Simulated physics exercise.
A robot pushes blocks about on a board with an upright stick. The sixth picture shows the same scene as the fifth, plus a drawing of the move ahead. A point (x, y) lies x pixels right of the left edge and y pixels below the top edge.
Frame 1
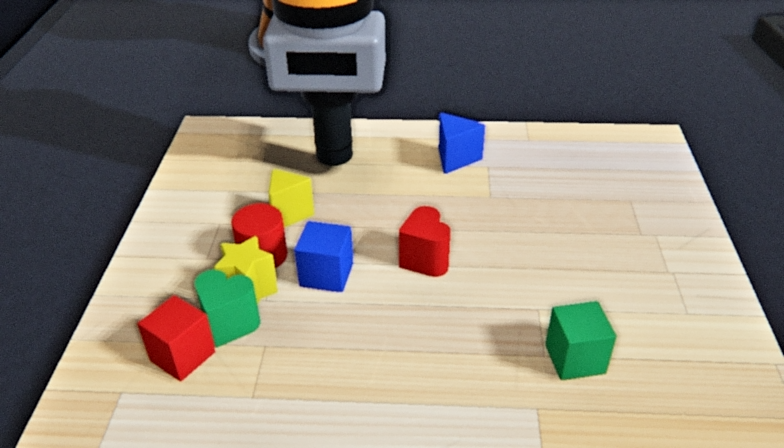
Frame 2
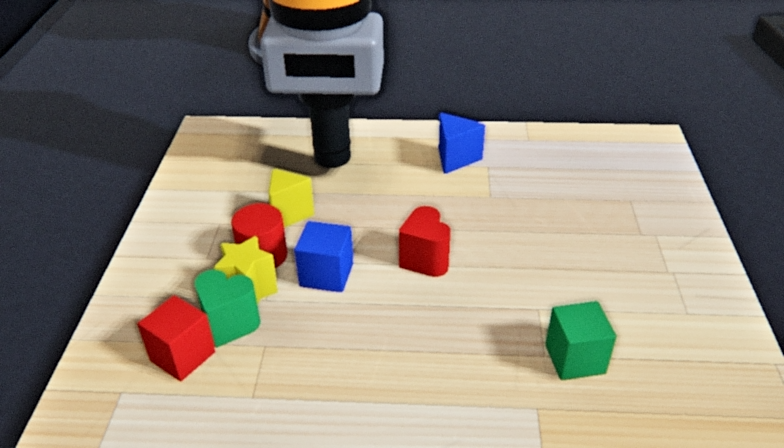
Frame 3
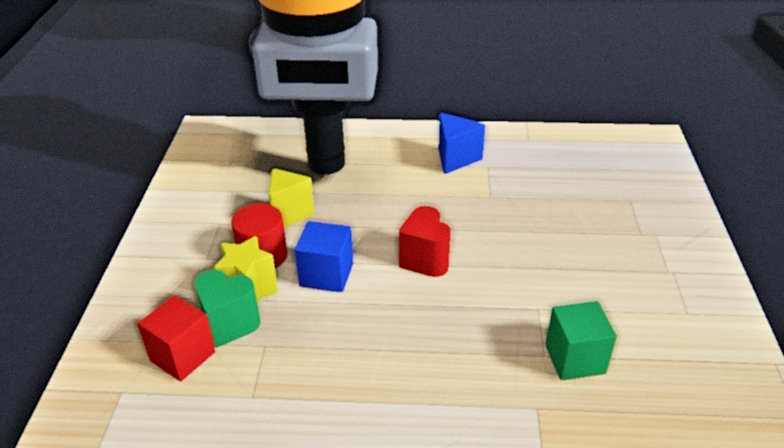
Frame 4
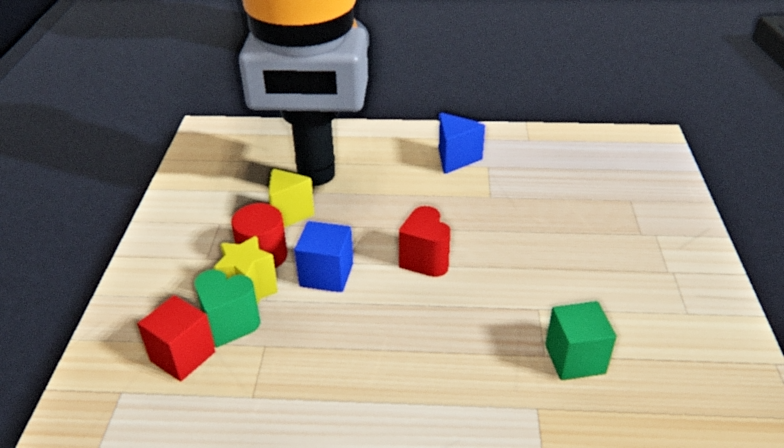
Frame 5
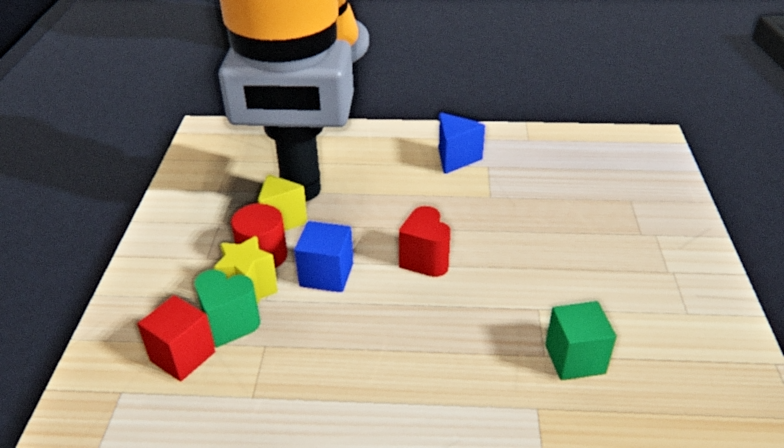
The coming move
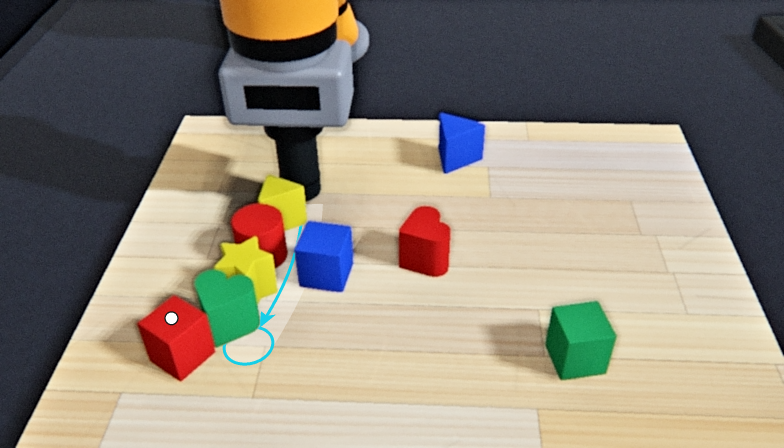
We see a robot arm with a black stick above a wooden board of colourful blocks. The stick moves slowly down and to the left, then nudges the yellow triangle slightly left while the other blocks stay still.
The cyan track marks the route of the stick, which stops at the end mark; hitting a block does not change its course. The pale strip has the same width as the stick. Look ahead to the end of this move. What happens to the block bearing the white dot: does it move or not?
Gets moved.
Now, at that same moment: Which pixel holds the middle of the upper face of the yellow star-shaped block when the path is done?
Around (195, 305).
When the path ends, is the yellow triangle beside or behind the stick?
Yes - that is the case.
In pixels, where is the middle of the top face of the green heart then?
The centre of its top will be at (168, 339).
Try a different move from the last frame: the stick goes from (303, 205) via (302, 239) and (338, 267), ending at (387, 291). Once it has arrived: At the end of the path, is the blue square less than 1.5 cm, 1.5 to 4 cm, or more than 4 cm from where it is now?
Over 4 cm.
Path on the board, from (303, 205) over (297, 246) and (280, 293) to (249, 345); the dot is on the red square.
On the path given first. One third of the way, stick at (295, 233); yellow triangle at (255, 195), turned 50° clockwise.
Two thirds of the way, stick at (277, 280); red square at (159, 326), turned 25° clockwise; green heart at (208, 305); yellow star-shaped block at (232, 272); yellow triangle at (255, 195), turned 50° clockwise.
At the end, stick at (246, 332); red square at (114, 348), turned 35° clockwise; green heart at (168, 339); yellow star-shaped block at (195, 305), turned 40° clockwise; yellow triangle at (255, 195), turned 50° clockwise.
